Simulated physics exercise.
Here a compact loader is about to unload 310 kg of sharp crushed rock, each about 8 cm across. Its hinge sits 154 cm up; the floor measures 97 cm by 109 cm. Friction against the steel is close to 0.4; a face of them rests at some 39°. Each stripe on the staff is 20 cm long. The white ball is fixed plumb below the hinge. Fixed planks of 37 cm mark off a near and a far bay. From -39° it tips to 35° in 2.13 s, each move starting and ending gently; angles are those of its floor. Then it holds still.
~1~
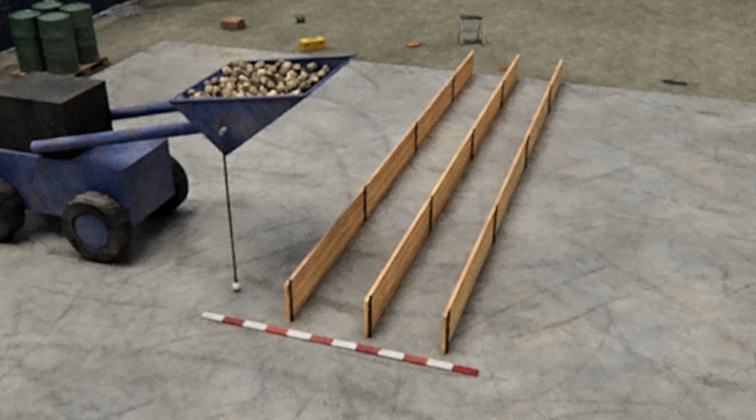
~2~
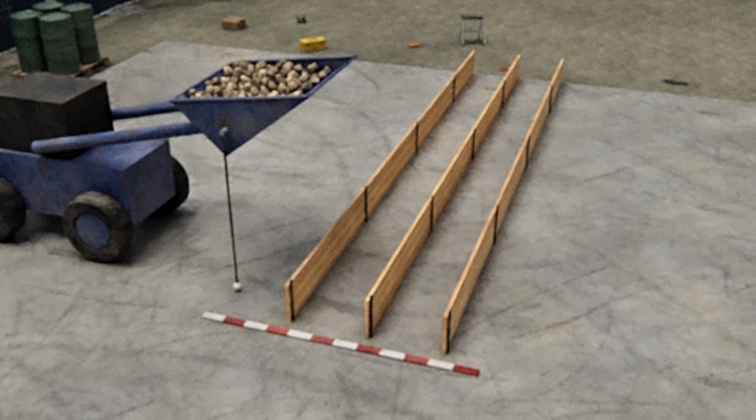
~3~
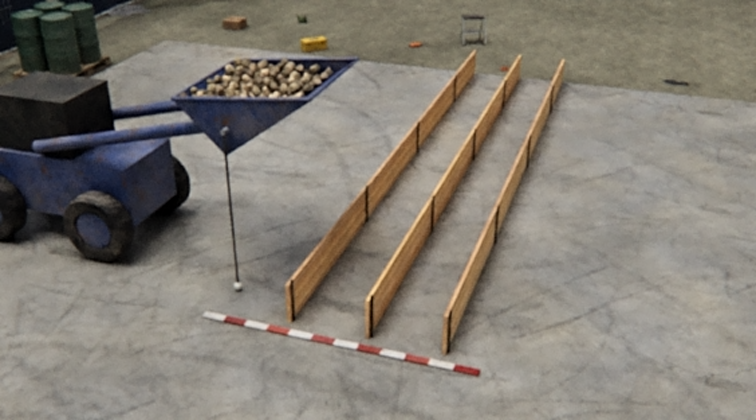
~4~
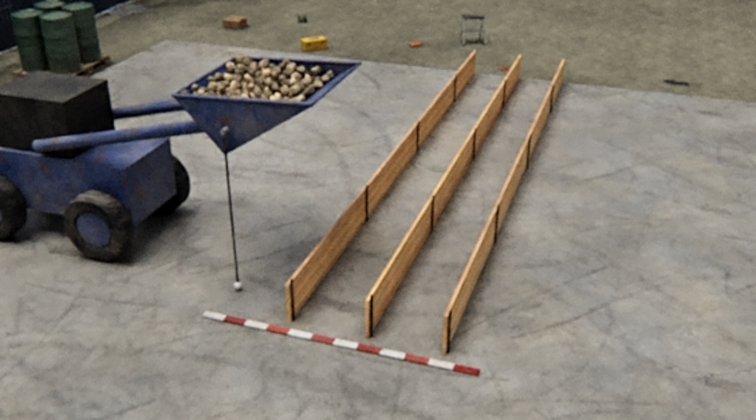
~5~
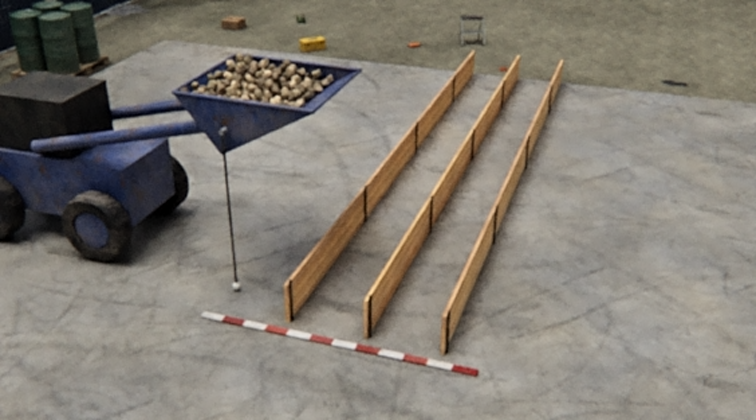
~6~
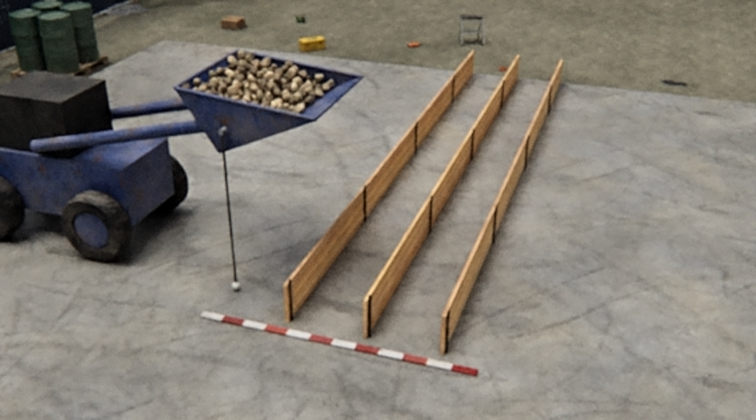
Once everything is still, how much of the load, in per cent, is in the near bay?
Roughly 100 per cent ends in the near bay.
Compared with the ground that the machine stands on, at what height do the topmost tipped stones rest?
About 38 cm above it.
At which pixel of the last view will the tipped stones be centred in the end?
Their middle is at about (370, 267).
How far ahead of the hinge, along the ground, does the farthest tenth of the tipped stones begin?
About 130 cm.
A little later the floor is at 24°; 100 % in the bucket; the foremost stones are at (318, 145).
Then the floor is at 35°; 56 % in the bucket, 3 % short of the bays, 42 % in the near bay; the foremost stones are at (377, 242).
Later still the floor is at 35°; 16 % in the bucket, 1 % short of the bays, 83 % in the near bay; the foremost stones are at (396, 268).
In the end the floor is at 35°; 0 % in the bucket, 100 % in the near bay; the foremost stones are at (391, 270).
